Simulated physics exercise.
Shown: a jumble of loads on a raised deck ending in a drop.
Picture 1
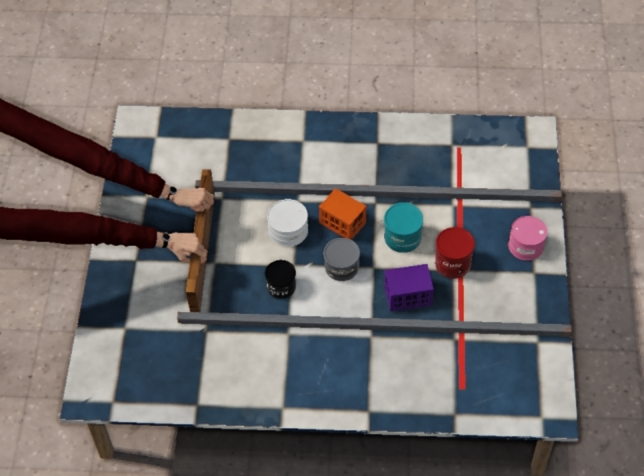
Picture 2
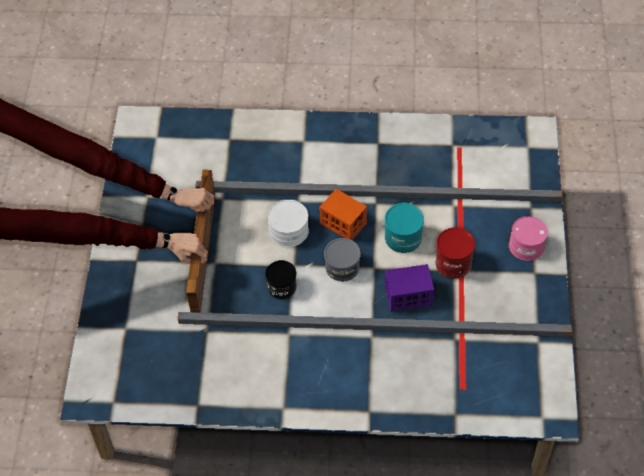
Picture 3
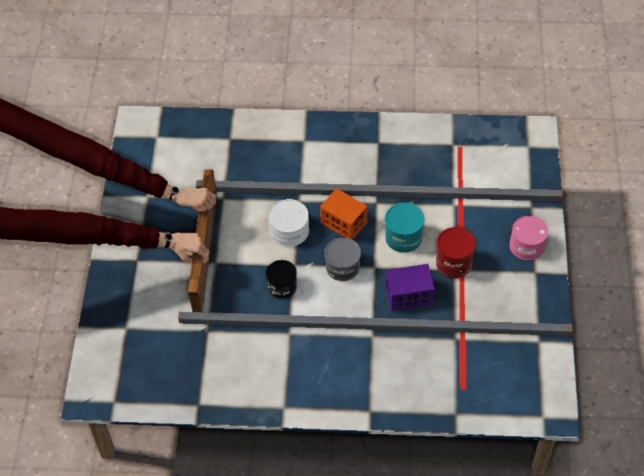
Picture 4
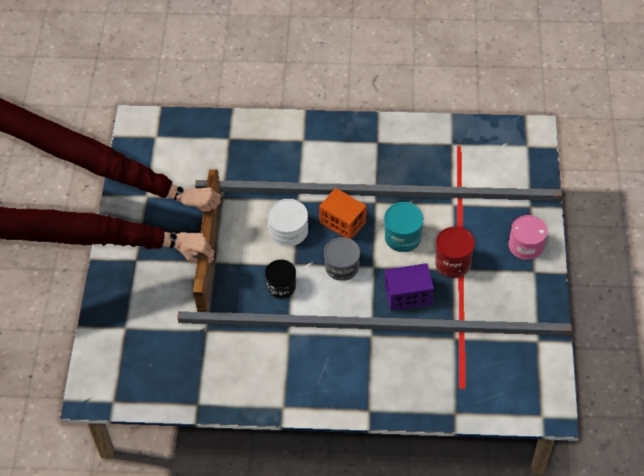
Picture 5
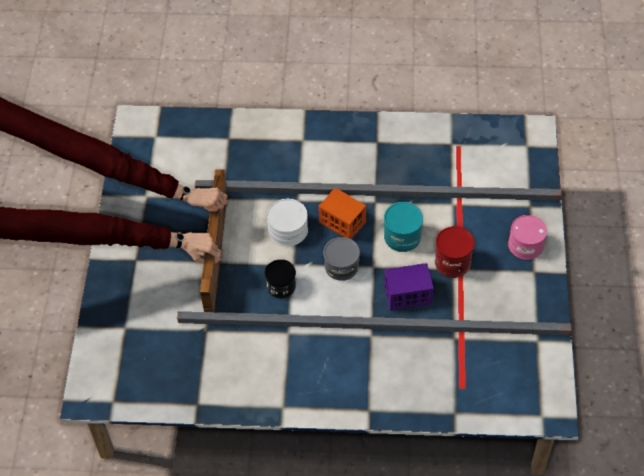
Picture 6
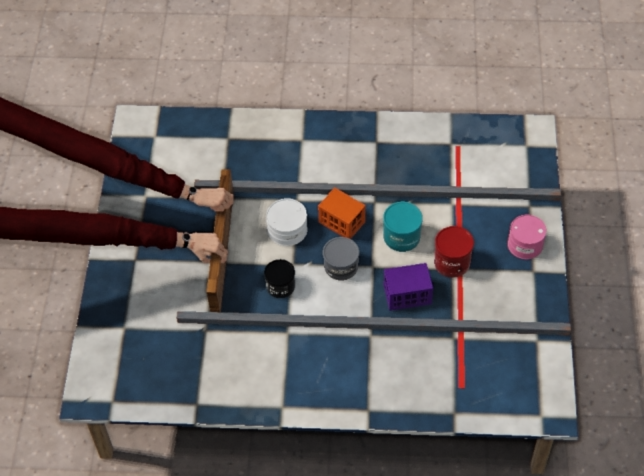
Two hands in dark red sleeves slide a wooden plank slightly to the right between two rails on a checkered table, while the scattered canisters, pails and crates ahead of it, near a red line, stay practically still.
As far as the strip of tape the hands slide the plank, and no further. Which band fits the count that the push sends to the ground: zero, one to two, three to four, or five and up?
The band is zero.
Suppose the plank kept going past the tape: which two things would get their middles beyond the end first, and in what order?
Those two are the pink canister and, after it, the turquoise pail.
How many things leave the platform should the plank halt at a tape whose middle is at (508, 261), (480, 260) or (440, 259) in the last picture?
Try by try, 2, 1 and 0.
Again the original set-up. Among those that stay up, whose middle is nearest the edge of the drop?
That would be the pink canister.
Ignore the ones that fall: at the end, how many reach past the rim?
The number overhanging is 1.
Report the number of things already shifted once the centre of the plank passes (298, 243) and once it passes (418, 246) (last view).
Tally: First 3; then 7.
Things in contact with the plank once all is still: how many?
Number in contact with it: 4.
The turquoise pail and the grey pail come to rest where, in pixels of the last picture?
Final spots - turquoise pail (519, 224), grey pail (478, 262).
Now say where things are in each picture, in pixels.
The first picture shows pink canister (528, 238); red pail (454, 253); purple crate (409, 288); plank (201, 241); tape (461, 260).
The second picture shows red pail (455, 254); orange crate (343, 215).
The third picture shows purple crate (410, 288); white canister (289, 223).
The fourth picture shows pink canister (528, 237); grey pail (342, 259).
The fifth picture shows red pail (454, 252); turquoise pail (403, 227).
The sixth picture shows pink canister (527, 237); red pail (453, 252); purple crate (408, 287); plank (221, 241); tape (460, 259).
Soon after, none off yet; pink canister at rest near (527, 237); red pail at rest near (453, 252); purple crate at rest near (408, 287).
After that, none off yet; pink canister at rest near (527, 237); red pail displaced a little near (468, 254); purple crate displaced about its own width near (466, 288).
In the end, the number that fall off is zero.
